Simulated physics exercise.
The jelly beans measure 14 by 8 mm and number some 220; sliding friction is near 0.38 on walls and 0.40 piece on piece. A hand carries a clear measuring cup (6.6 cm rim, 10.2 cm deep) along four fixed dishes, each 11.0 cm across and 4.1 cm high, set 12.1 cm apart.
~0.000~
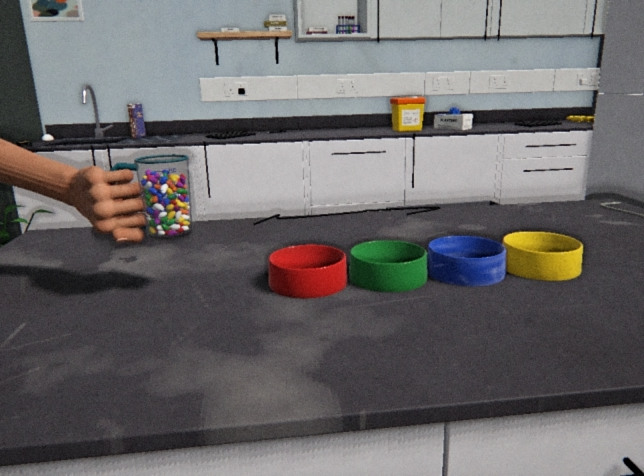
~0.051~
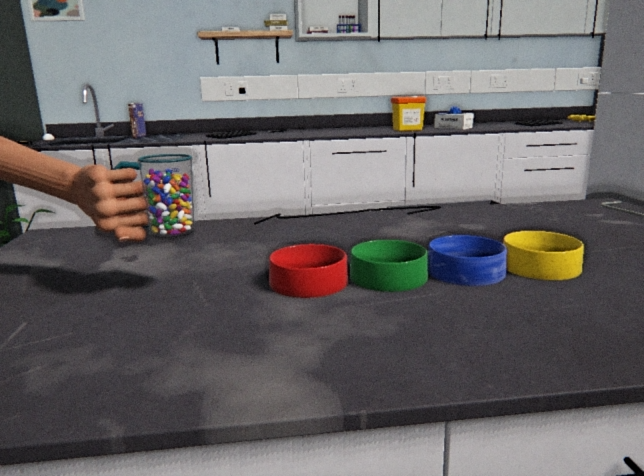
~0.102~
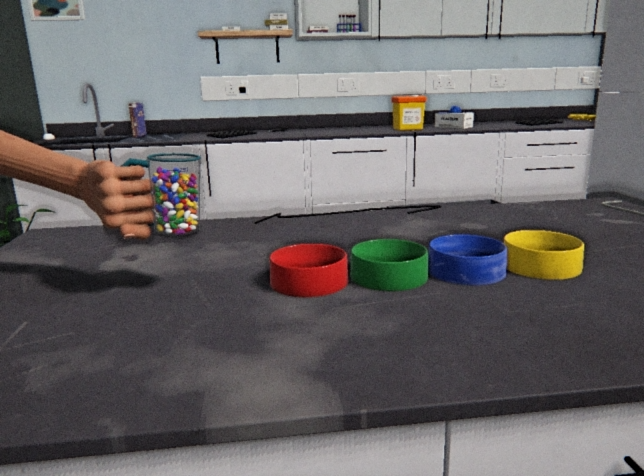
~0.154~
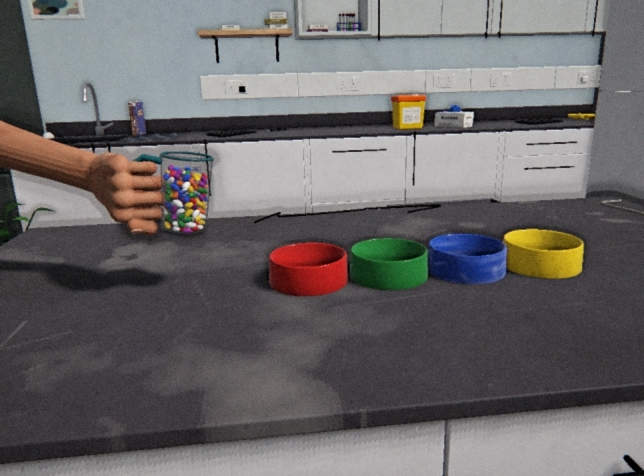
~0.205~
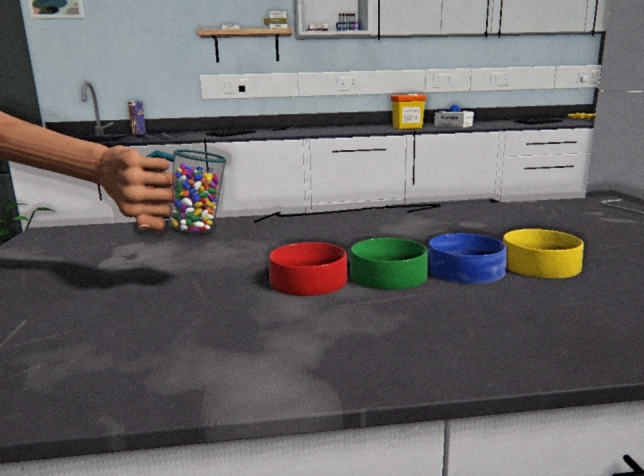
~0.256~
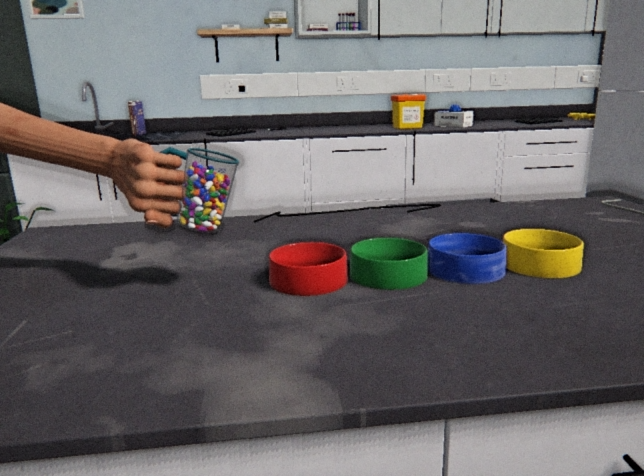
We see a hand holding a clear cup of colourful jelly beans above a dark counter, left of red, green, blue and yellow dishes; the hand moves slightly to the right as the cup begins tilting toward the dishes.
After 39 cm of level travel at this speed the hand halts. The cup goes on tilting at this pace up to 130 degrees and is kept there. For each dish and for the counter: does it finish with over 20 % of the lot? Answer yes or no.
Red: No, blue: Yes, green: No, yellow: No, counter: No.
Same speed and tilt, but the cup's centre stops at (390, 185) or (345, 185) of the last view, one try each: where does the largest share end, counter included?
Most goes to: Blue, then green.
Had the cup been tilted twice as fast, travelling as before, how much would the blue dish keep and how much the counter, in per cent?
Then: Blue 0; counter 10.
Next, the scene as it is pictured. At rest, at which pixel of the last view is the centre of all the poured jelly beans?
Near (474, 258).
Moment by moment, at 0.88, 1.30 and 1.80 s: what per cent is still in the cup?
About 100, 90, 0.
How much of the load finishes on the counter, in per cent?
About 5 per cent.
Then, at 0.88 s, tilt 70 degrees; cup holds 100 %.
After 1.30 s, tilt 106 degrees; cup holds 90 %, blue 5 %.
After 1.80 s, tilt 130 degrees; cup holds 0 %, blue 95 %.
By 2.3 s all is still; red 0 %, blue 95 %, green 0 %, yellow 0 %, counter 5 %.
